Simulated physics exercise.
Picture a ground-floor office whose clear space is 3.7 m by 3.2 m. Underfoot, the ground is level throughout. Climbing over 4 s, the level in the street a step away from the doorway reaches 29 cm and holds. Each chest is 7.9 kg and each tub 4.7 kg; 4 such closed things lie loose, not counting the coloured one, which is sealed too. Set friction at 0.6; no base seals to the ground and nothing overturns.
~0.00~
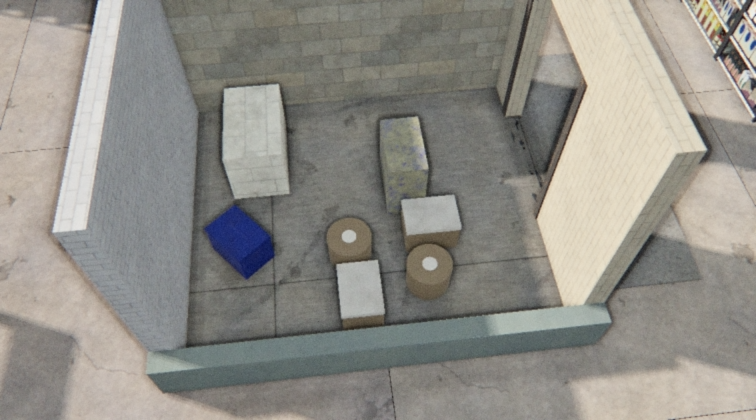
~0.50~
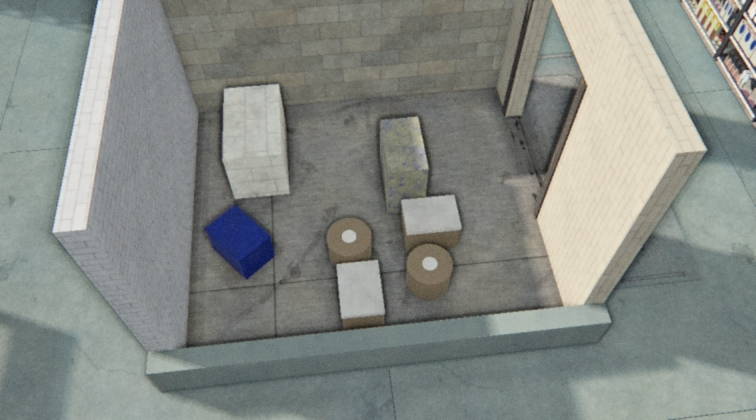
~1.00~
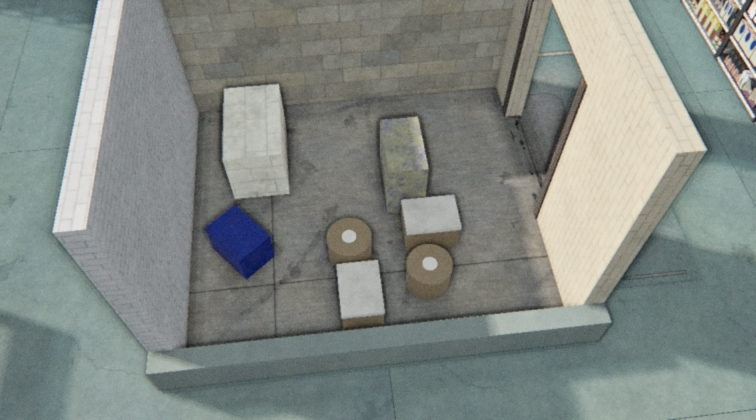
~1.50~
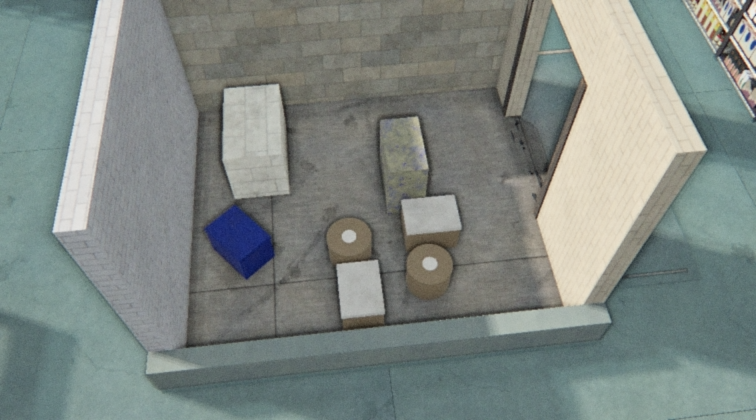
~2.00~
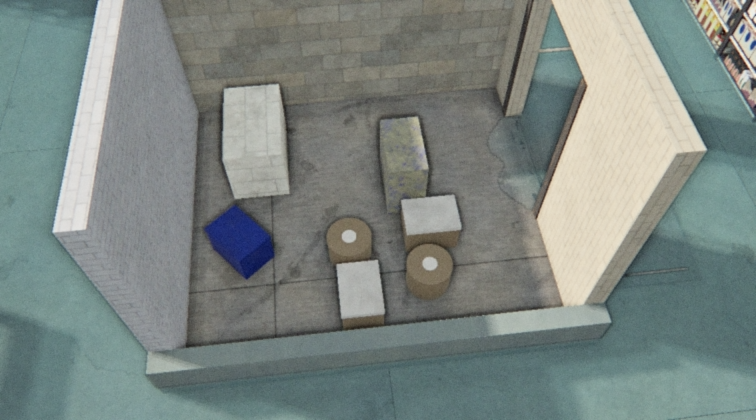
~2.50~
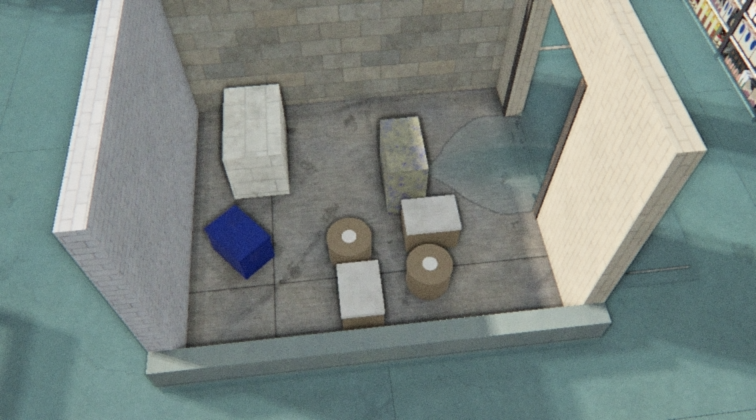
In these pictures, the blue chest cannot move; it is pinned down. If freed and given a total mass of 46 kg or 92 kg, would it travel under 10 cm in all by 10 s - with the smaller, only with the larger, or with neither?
Watching this, only the bigger ballast does the job.
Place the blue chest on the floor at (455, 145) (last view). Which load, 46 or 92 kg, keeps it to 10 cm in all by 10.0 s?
Looking at the loads, only the heavier keeps it.
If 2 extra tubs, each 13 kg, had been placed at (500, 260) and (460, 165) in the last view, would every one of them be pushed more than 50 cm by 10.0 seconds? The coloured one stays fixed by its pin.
Taking them in order, the first is inside the line and the second is beyond the line.
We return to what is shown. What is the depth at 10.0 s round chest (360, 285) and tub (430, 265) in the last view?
First roughly 18 cm, second roughly 16 cm.
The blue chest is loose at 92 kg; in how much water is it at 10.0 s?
Depth: Approx. 21 cm.
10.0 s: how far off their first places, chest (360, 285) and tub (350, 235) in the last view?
The first is 60 cm from its start, the second 60 cm.
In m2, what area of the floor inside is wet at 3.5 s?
Roughly 3.5 m2 of it is wet.
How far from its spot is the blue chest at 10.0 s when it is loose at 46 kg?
Close to 50 centimetres.
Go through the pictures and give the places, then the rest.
The blue chest at (237, 232) rests on the ground; water covers 0.0 m2; 0 of 5 have shifted, in the first picture.
The blue chest at (237, 232) rests on the ground; 0.0 m2 under water; 0 of 5 have shifted, in the second picture.
The blue chest at (237, 232), on the bottom; 0.0 m2 under water; 0 of 5 have shifted, in the third picture.
The blue chest at (237, 232) rests on the ground; water covers 0.0 m2; 0 of 5 have shifted, in the fourth picture.
The blue chest at (237, 232), on the bottom; 0.3 m2 under water; 0 of 5 have shifted, in the fifth picture.
The blue chest at (237, 232), on the bottom; water covers 1.1 m2; 0 of 5 have shifted, in the sixth picture.
After 3.5 s the blue chest would be 0 cm from its start with 46 kg and 0 cm from its start with 92 kg; 0 cm of water round it then.
After 4.5 s the blue chest would be 0 cm from its start with 46 kg and 0 cm from its start with 92 kg; 0 cm of water round it then.
After 7.0 s the blue chest would be 0 cm from its start with 46 kg and 0 cm from its start with 92 kg; 11 cm of water round it then.
After 10.0 s the blue chest would be 55 cm from its start with 46 kg and 0 cm from its start with 92 kg; 21 cm of water round it then.
